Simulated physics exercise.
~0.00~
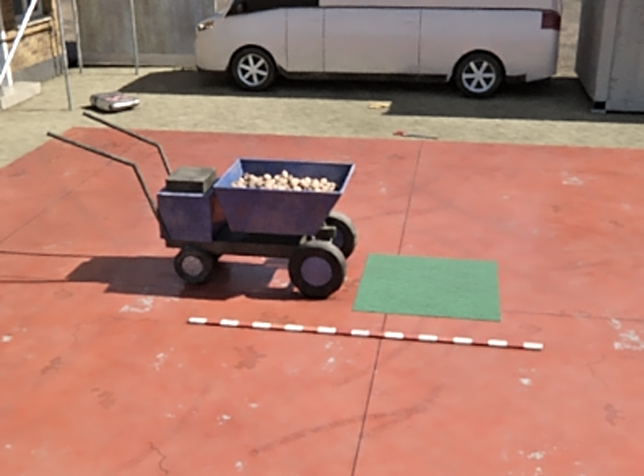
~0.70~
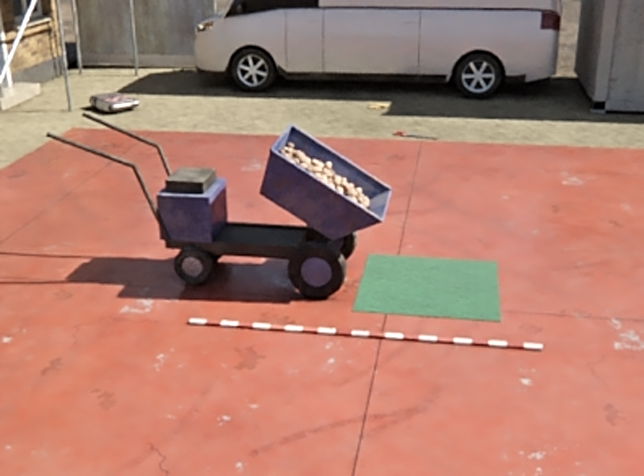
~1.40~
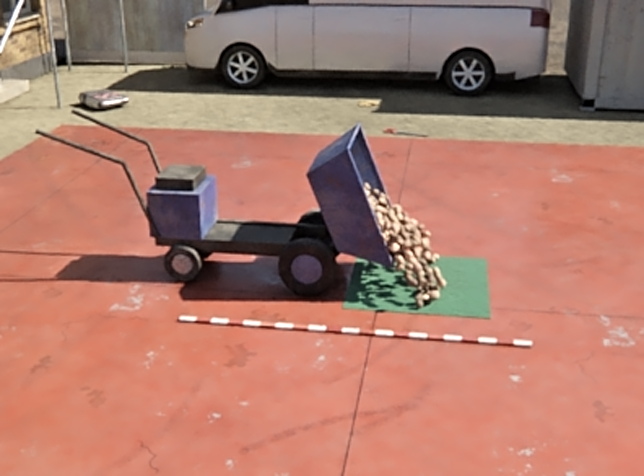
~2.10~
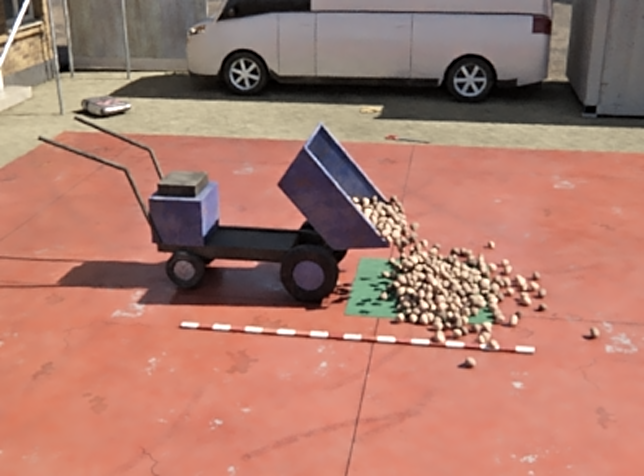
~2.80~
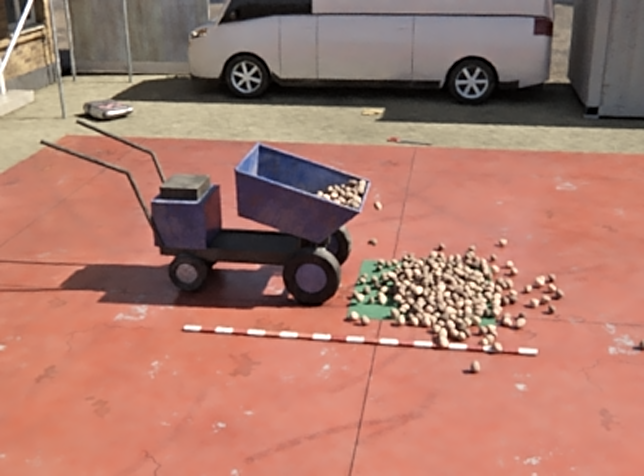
A small powered barrow with a purple-blue tray full of pale, rounded stones stands on a red paved yard, seen from the side and slightly above. Its long handles point left, a green sheet lies flat to its right, a red-and-white striped rod lies in front, and a pale van is parked behind. The tray tips steeply forward to the right, and the stones pour over its front edge onto the sheet. They spread into a heap, some rolling past the sheet. The tray then lowers most of the way, still slightly tilted, with some stones left at its front end.
